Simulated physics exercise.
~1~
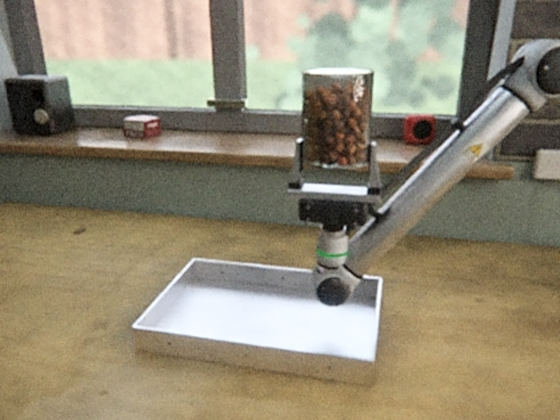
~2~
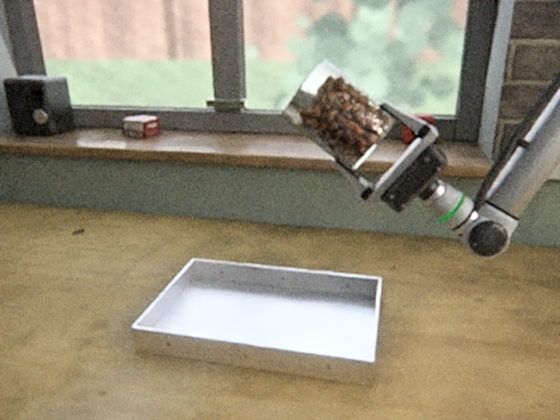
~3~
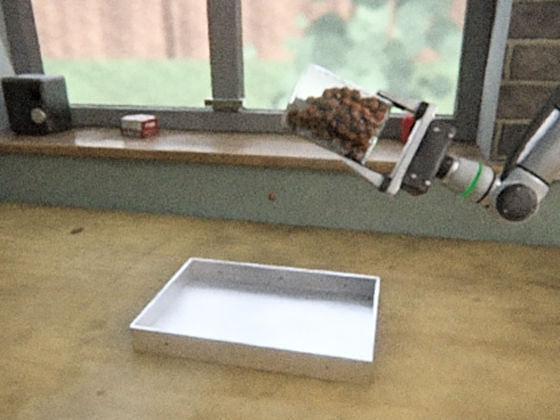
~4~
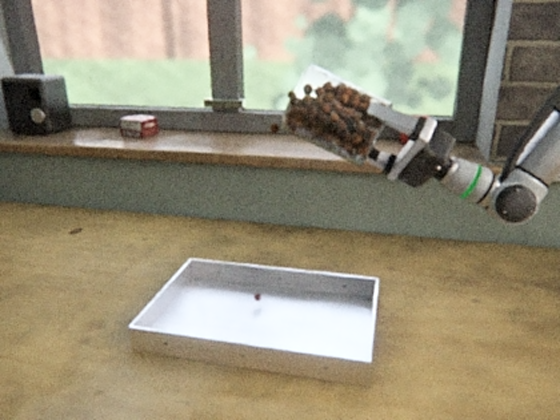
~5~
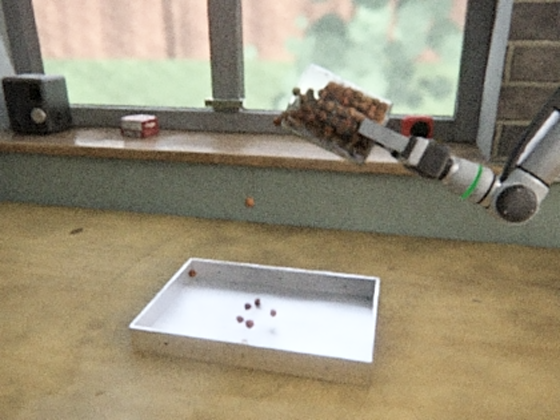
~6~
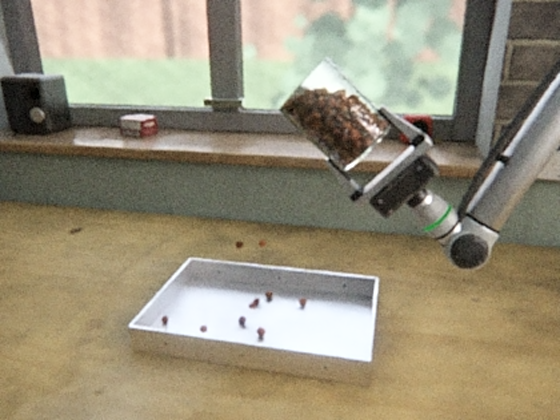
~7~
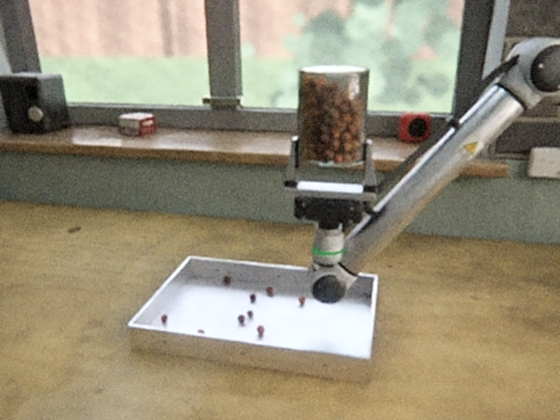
On a wooden table by a window, a robot arm lifts a clear tumbler full of hazelnuts, tips it leftward over a white tray and rolls it, spilling a few nuts, then turns it upright again, still nearly full, with a small scattering left in the tray.
